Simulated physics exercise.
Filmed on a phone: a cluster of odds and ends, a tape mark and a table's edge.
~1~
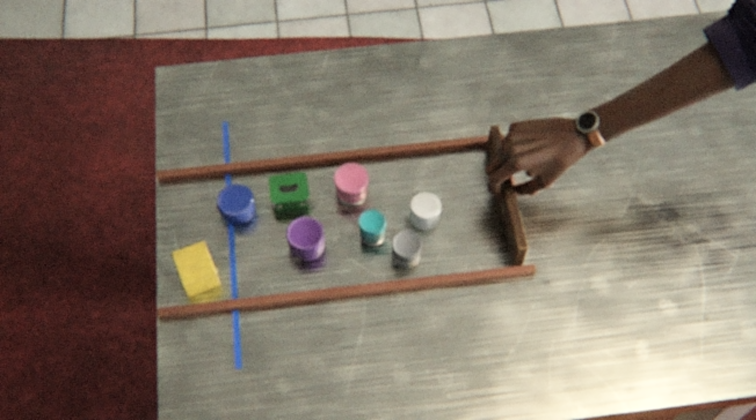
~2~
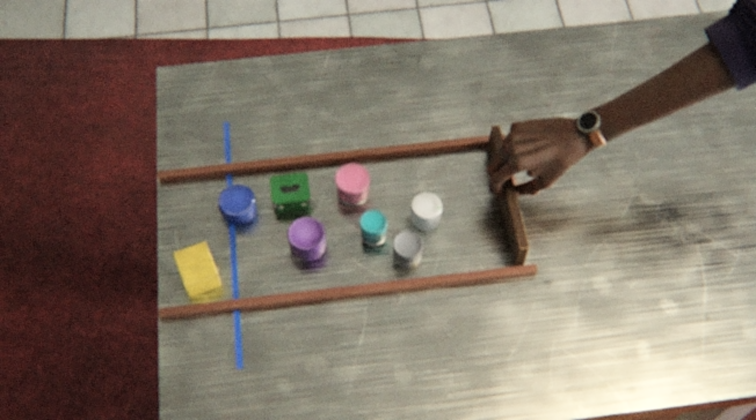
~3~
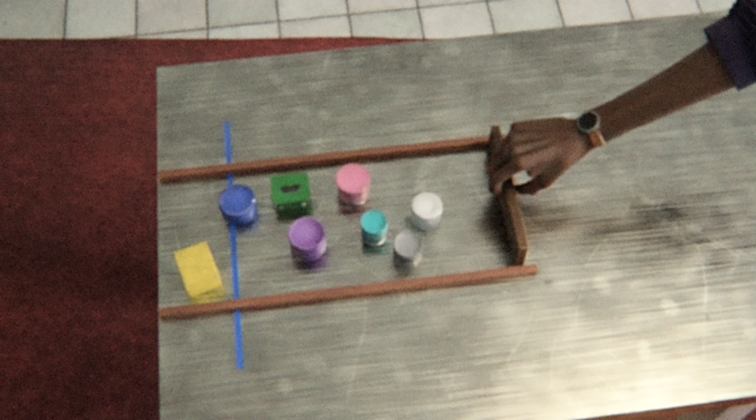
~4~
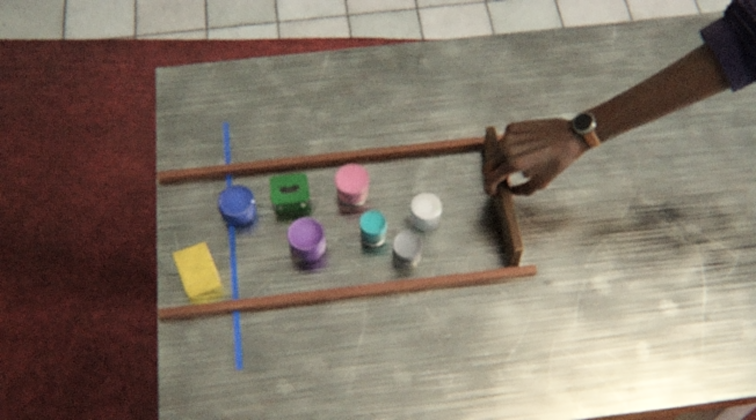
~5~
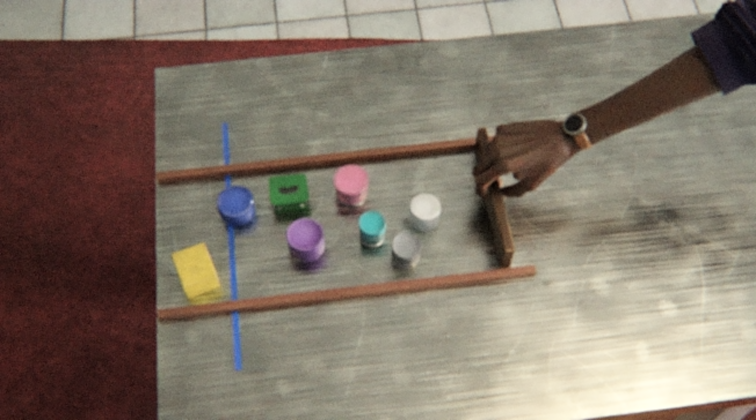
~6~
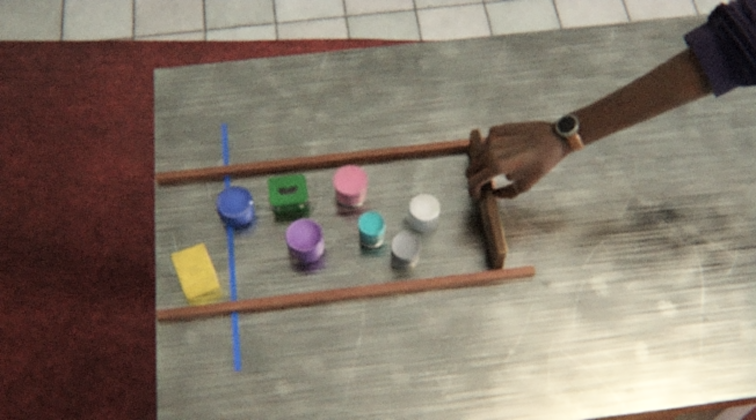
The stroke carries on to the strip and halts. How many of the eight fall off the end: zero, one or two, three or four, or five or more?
As it turns out, the number that fall off is one or two.
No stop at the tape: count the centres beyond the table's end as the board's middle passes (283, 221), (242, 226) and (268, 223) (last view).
The counts: 0, 1 and 0.
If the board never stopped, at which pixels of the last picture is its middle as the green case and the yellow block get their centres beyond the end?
About (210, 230), and (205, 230) for the other.
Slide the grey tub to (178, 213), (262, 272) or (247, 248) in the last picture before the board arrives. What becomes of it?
The grey tub goes over; remains up; remains up.
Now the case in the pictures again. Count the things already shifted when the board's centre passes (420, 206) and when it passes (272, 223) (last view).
At the one place 1, at the other 7.
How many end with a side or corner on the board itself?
It touches 4.
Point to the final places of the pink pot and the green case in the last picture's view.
The pink pot at (210, 202), the green case at (175, 211).
Soon after, none off yet; yellow block at rest near (195, 271); blue lid at rest near (236, 207); green case at rest near (289, 195).
After that, none off yet; yellow block at rest near (195, 271); blue lid displaced a little near (215, 211); green case displaced about its own width near (251, 200).
In the end, the number that fall off is one or two; gone, blue lid.
